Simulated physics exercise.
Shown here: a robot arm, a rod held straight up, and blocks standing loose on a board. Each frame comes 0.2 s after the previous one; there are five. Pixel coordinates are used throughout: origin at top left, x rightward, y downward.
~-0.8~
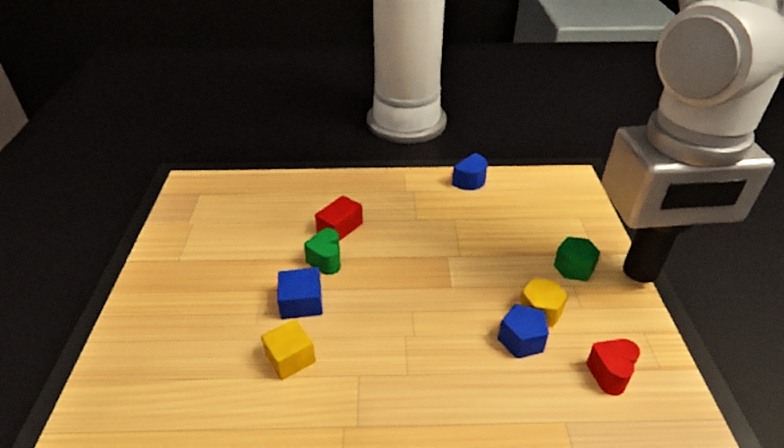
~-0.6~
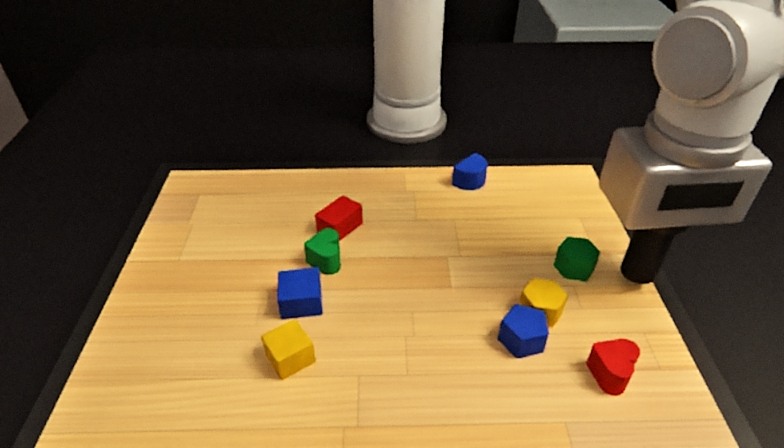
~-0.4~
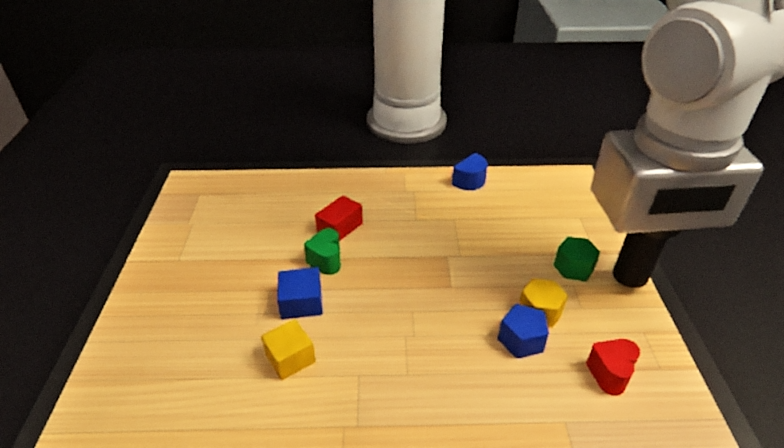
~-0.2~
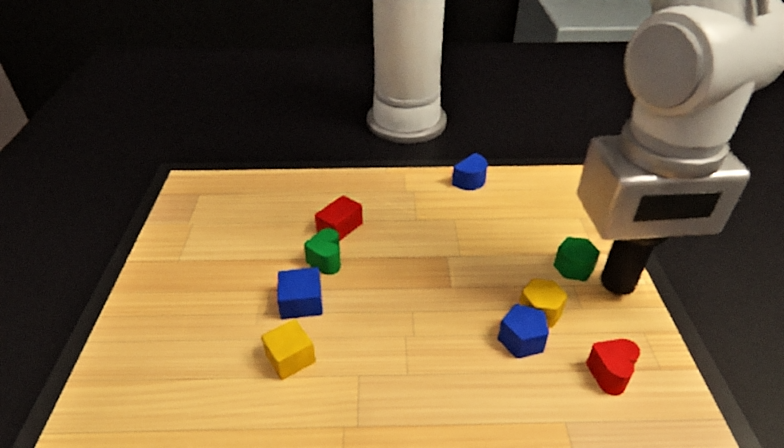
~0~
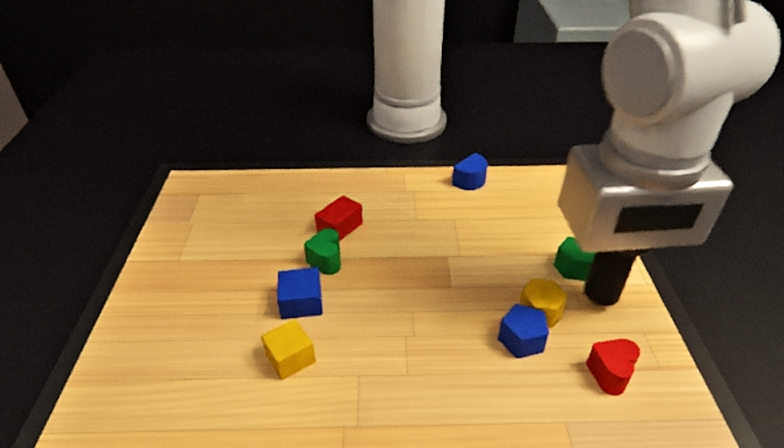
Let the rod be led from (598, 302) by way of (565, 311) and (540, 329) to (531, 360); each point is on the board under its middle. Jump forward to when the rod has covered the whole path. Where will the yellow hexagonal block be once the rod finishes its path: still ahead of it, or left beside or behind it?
It escapes to one side.
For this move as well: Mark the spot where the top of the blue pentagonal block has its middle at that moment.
In the picture, it is at (496, 350).
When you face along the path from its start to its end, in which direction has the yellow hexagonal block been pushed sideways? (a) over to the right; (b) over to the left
That would be a.
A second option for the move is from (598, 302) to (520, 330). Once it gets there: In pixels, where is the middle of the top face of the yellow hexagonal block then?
My prediction: (487, 292).
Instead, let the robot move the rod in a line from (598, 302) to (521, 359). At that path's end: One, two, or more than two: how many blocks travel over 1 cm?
Two blocks, no more.
On the path given first. One third of the way, rod at (567, 303); blue pentagonal block at (524, 322); yellow hexagonal block at (531, 293).
Two thirds of the way, rod at (543, 321); blue pentagonal block at (516, 329), turned 20° anticlockwise; yellow hexagonal block at (507, 296), turned 45° clockwise.
At the end, rod at (533, 351); blue pentagonal block at (496, 350); yellow hexagonal block at (507, 296), turned 45° clockwise; green hexagonal block unmoved.
